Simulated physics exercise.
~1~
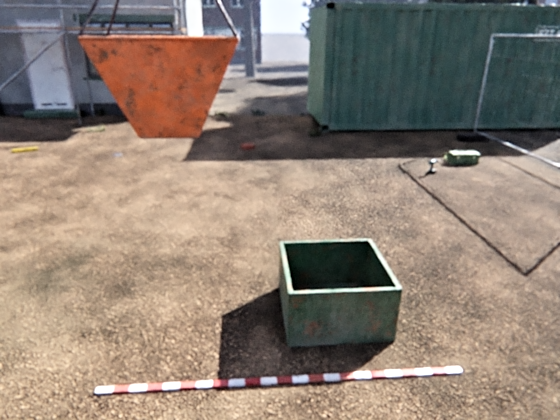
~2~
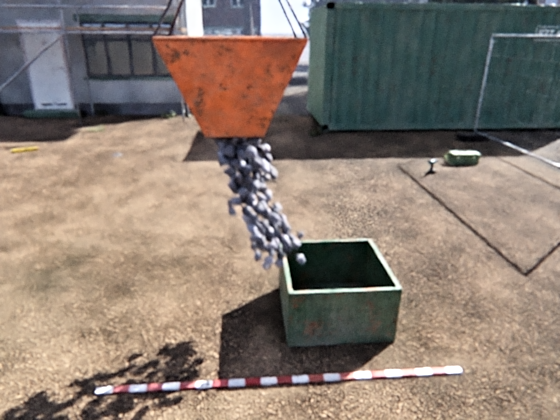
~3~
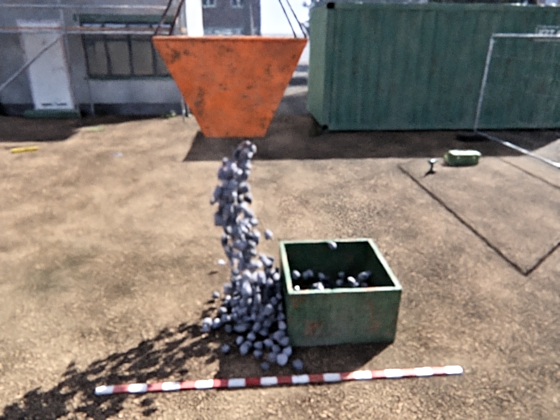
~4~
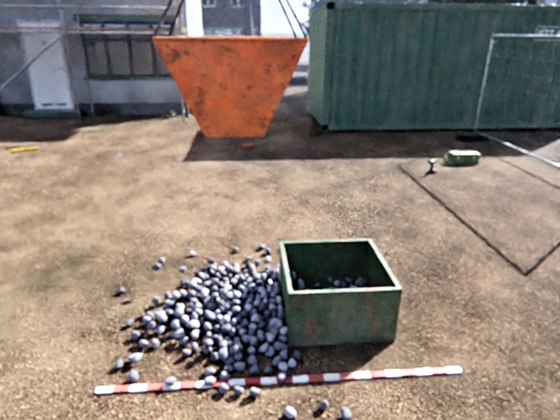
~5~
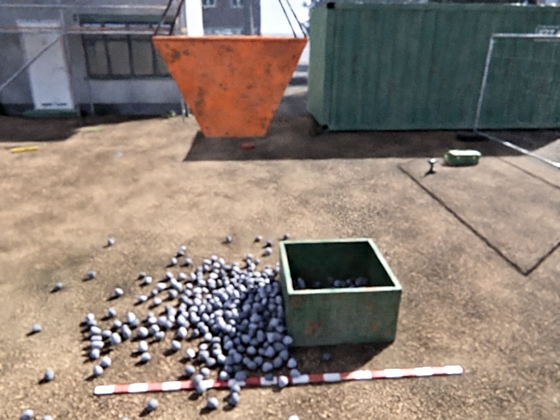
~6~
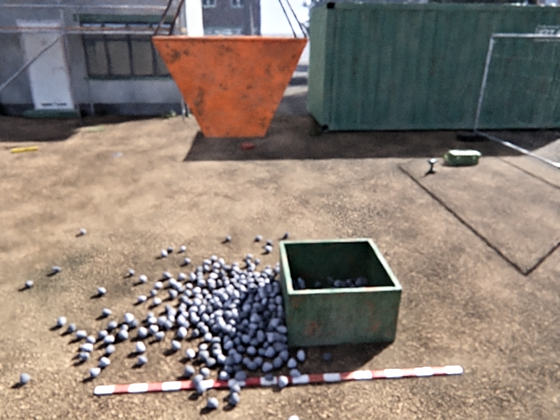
Sunlit yard with an orange skip swinging right and dropping grey stones, most piling left of a green bin, few landing inside.
